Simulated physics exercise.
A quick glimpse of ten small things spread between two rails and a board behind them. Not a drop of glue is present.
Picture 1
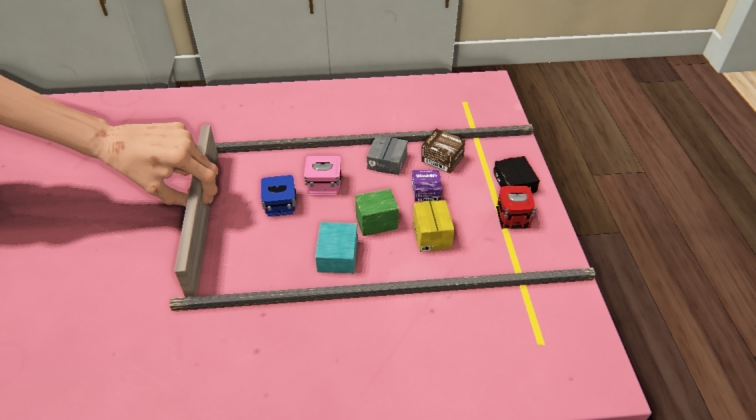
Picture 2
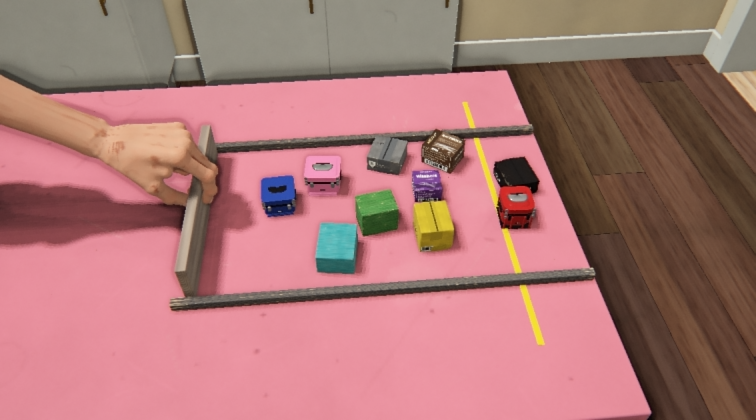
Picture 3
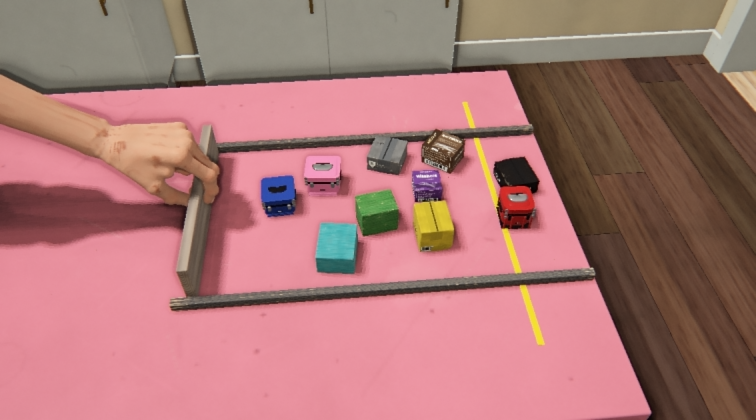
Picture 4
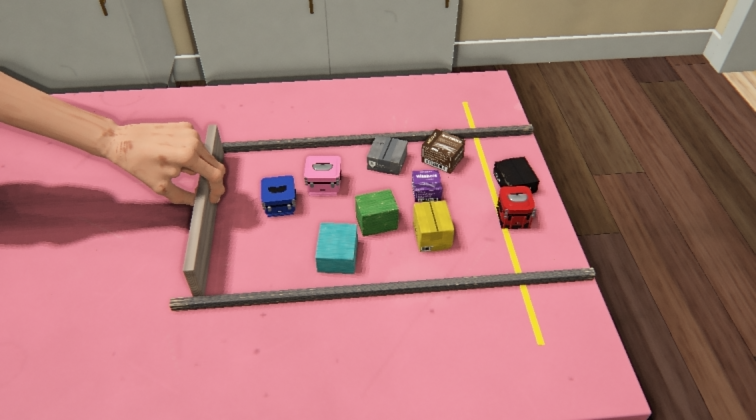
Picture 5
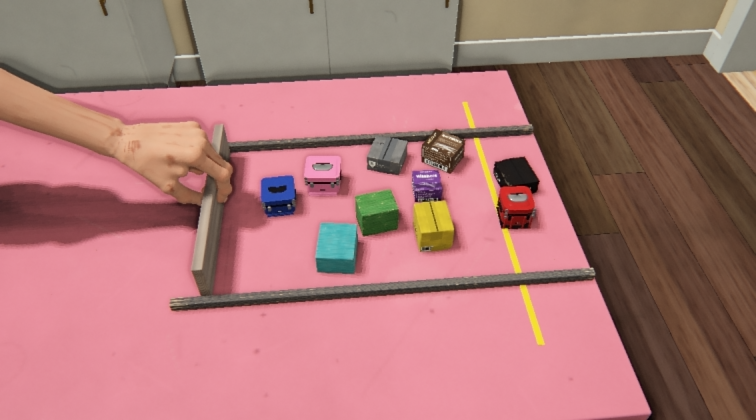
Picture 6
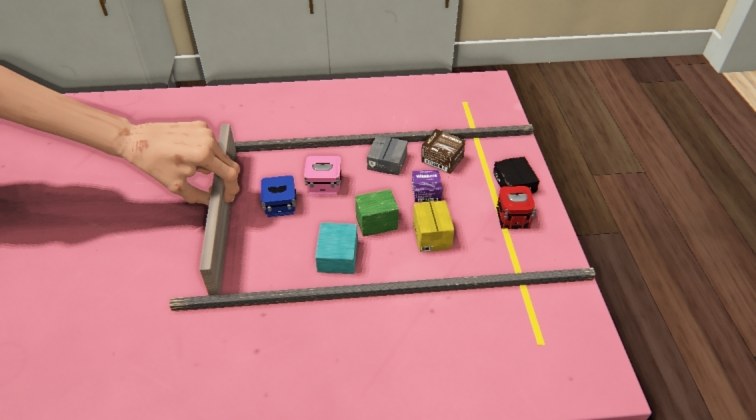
On a pink tabletop, a hand slides a grey board slightly right between two rails toward small colourful boxes that stay still.
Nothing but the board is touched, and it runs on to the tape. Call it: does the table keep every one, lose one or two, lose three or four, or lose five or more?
It loses one or two.
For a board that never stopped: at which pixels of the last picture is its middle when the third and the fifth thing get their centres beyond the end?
For the first, roughly (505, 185); for the next, roughly (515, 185).
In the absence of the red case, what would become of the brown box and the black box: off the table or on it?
So the brown box is still there and the black box goes off the edge.
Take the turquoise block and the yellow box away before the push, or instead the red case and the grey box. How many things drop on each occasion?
First 1, second 1.
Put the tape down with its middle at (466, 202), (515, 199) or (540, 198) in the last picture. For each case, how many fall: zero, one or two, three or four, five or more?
So, for the three spots in the order asked, I'd go with none, three or four and more than four.
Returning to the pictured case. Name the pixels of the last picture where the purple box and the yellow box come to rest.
Final centres, in order: Near (535, 177), near (567, 239).
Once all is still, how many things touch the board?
It touches 4.
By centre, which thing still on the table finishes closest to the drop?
I'd go with the red case.
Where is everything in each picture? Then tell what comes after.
The first picture shows black box (516, 177); red case (515, 207); brown box (443, 151); board (199, 204); tape (496, 200).
The second picture shows red case (515, 208); yellow box (433, 226).
The third picture shows brown box (443, 151); turquoise block (337, 248).
The fourth picture shows black box (516, 177); pink case (323, 176).
The fifth picture shows red case (515, 208); purple box (427, 186).
The sixth picture shows black box (516, 177); red case (515, 208); brown box (443, 151); board (221, 203); tape (496, 200).
Soon after, none off yet; black box at rest near (516, 177); red case at rest near (515, 208); brown box at rest near (443, 151).
In the end, the number that fall off is one or two; gone, black box.
